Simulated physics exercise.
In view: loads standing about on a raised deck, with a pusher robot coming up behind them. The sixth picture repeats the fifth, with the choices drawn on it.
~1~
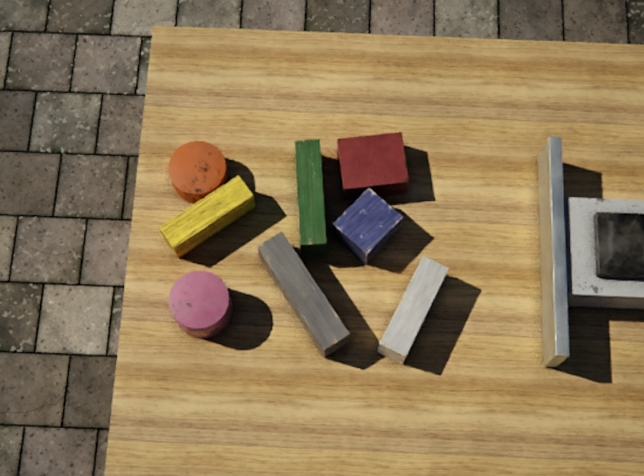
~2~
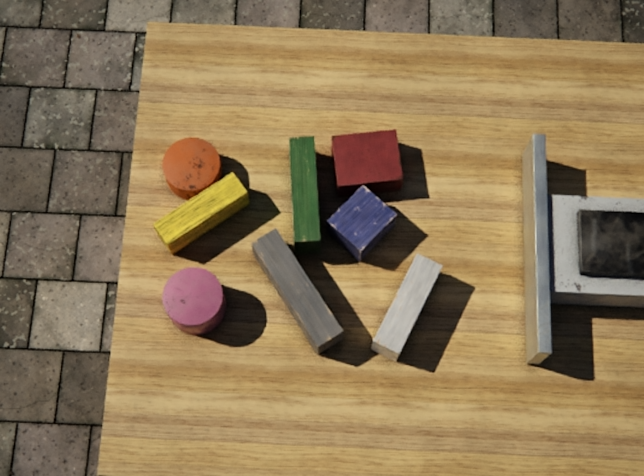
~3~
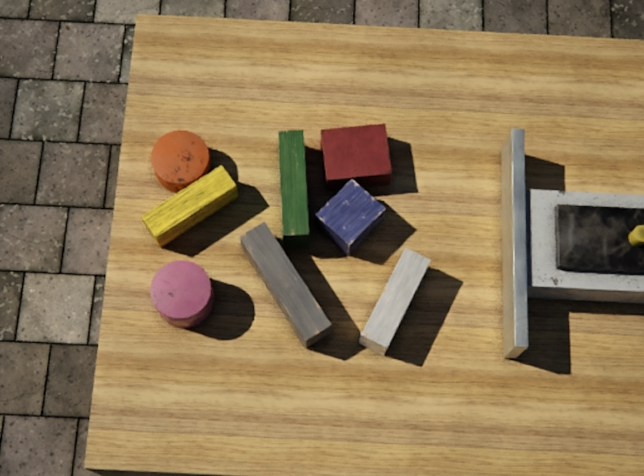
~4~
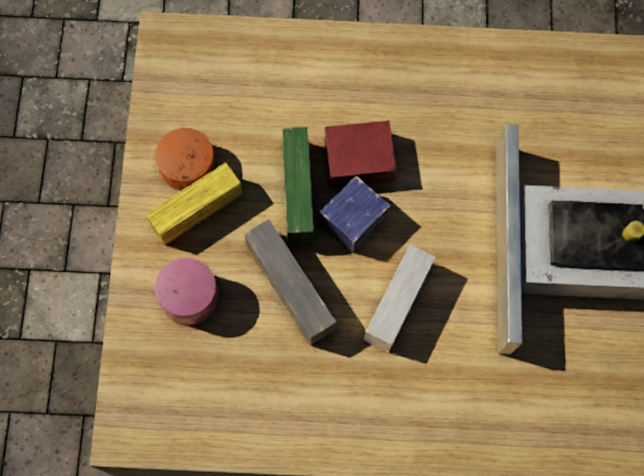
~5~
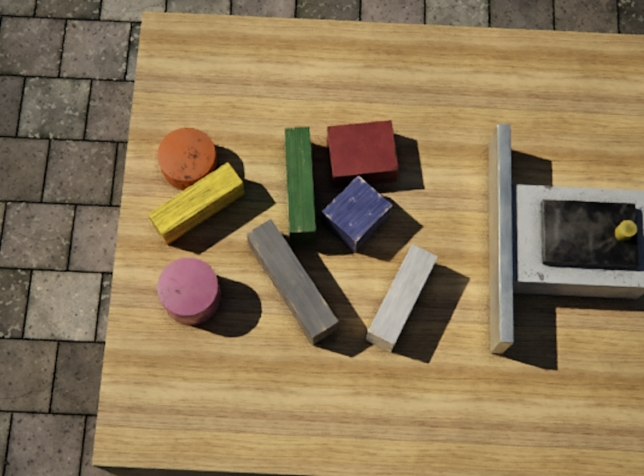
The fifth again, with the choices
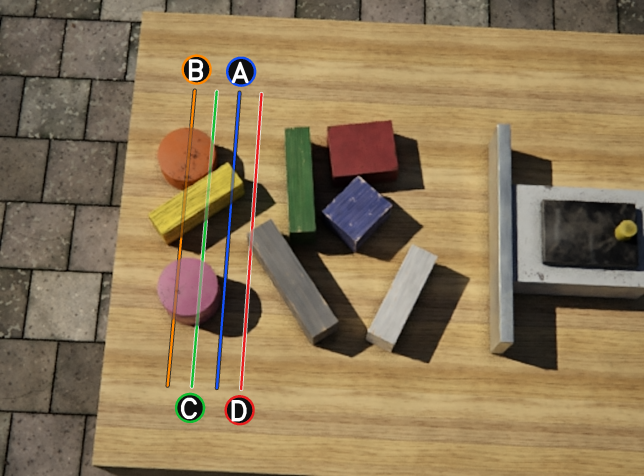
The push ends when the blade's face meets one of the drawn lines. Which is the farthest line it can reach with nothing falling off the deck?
It should halt at D.
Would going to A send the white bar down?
By then, no.
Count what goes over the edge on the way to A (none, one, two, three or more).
In all, two.
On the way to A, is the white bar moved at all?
Yes.
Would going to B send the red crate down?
No.
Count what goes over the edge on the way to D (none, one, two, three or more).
By then, none.
On the marked copy, A at (229, 233); B at (182, 231); C at (205, 232); D at (252, 235).
Taking D. A third of the way, robot (492, 228); white bar (388, 298); orange canister (188, 160).
Two thirds of the way, robot (401, 224); orange canister (183, 158); yellow stick (182, 208).
When it is over, robot (332, 221); yellow stick (122, 216); orange canister (138, 145); nothing has fallen.
As for the rest, A drops the orange canister and yellow stick; B drops the grey bar, green bar, pink canister, orange canister and yellow stick; C drops the pink canister, orange canister and yellow stick.
